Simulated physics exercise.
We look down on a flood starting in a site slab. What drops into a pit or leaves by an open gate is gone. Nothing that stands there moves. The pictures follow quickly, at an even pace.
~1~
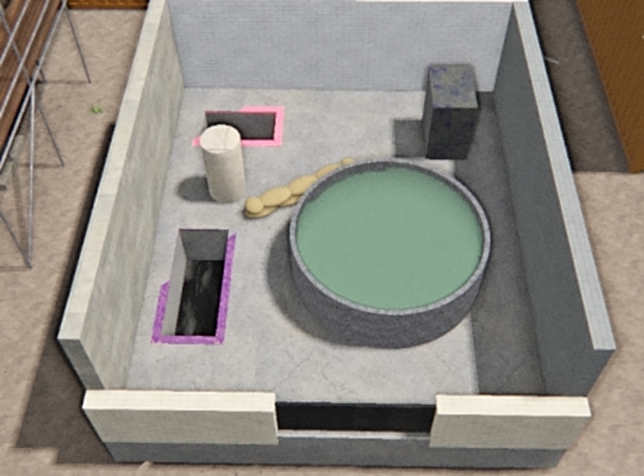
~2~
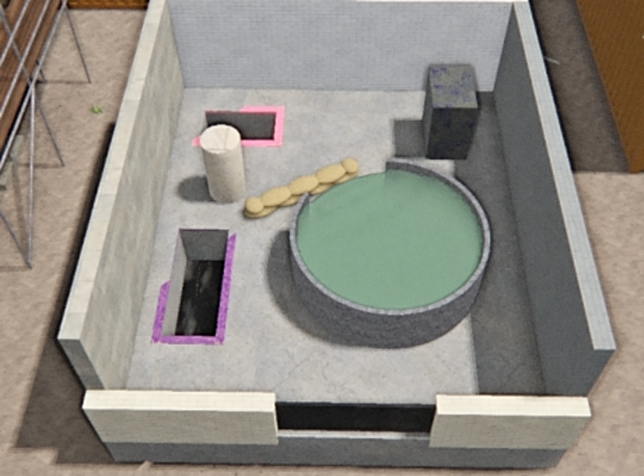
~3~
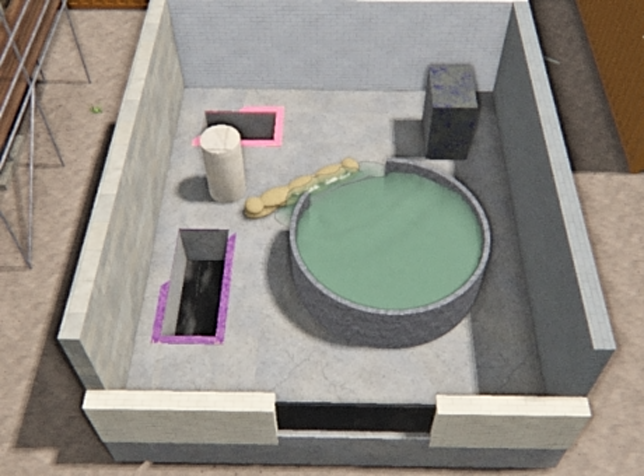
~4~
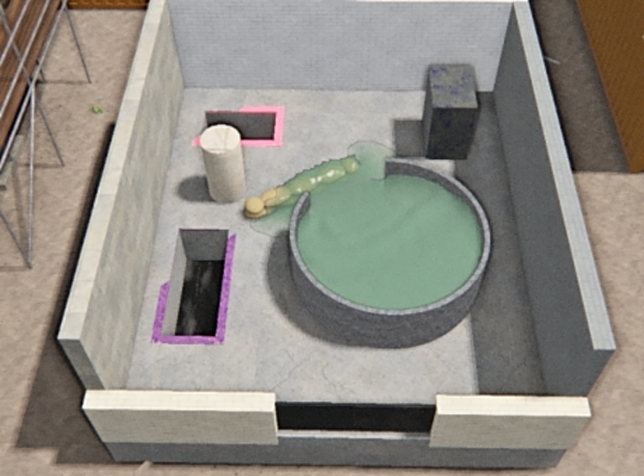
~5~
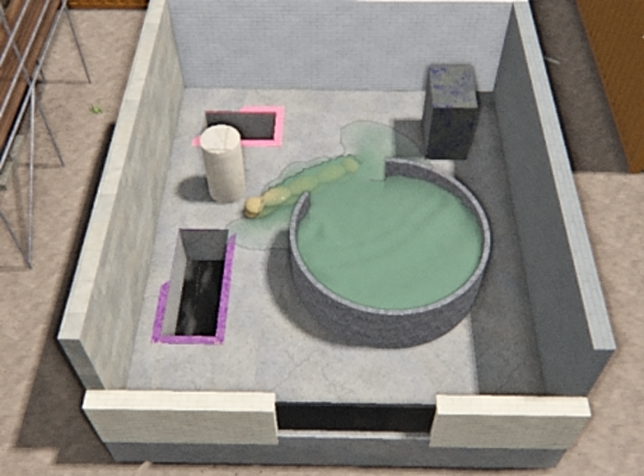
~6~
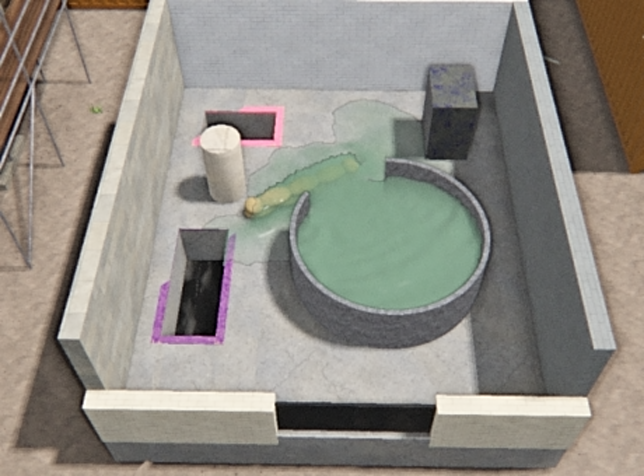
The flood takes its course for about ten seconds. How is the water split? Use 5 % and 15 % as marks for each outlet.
The gate takes less than 5 %; the pink pit takes more than 15 %; the purple pit takes more than 15 %.
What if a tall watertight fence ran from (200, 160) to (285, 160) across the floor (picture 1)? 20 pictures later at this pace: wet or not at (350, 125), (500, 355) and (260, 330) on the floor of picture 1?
One after the other: Covered, clear, flooded.
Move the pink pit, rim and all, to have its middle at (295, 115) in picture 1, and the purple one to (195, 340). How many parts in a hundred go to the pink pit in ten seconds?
Per cent: Pink 25.
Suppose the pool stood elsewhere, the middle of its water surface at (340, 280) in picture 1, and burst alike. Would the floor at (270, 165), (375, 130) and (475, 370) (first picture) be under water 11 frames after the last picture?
One after the other: Covered, covered, clear.
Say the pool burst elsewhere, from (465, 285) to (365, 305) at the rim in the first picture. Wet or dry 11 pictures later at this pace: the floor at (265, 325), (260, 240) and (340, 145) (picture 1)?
In that order: Wet, clear, not flooded.
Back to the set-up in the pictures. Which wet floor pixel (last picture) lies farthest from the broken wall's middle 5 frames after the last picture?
I would point to (477, 91).
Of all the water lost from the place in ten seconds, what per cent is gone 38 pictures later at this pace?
Some 70 per cent.
A moment on, water covers 40 % of the floor; the gate 0 %, the pink pit 1 %, the purple pit 2 %.
Next, water covers 60 % of the floor; the gate 0 %, the pink pit 4 %, the purple pit 5 %.
Then, water covers 75 % of the floor; the gate 0 %, the pink pit 8 %, the purple pit 9 %.
Later, water covers 90 % of the floor; the gate 0 %, the pink pit 14 %, the purple pit 15 %.
In the end, water covers 95 % of the floor; the gate 0 %, the pink pit 19 %, the purple pit 23 %.
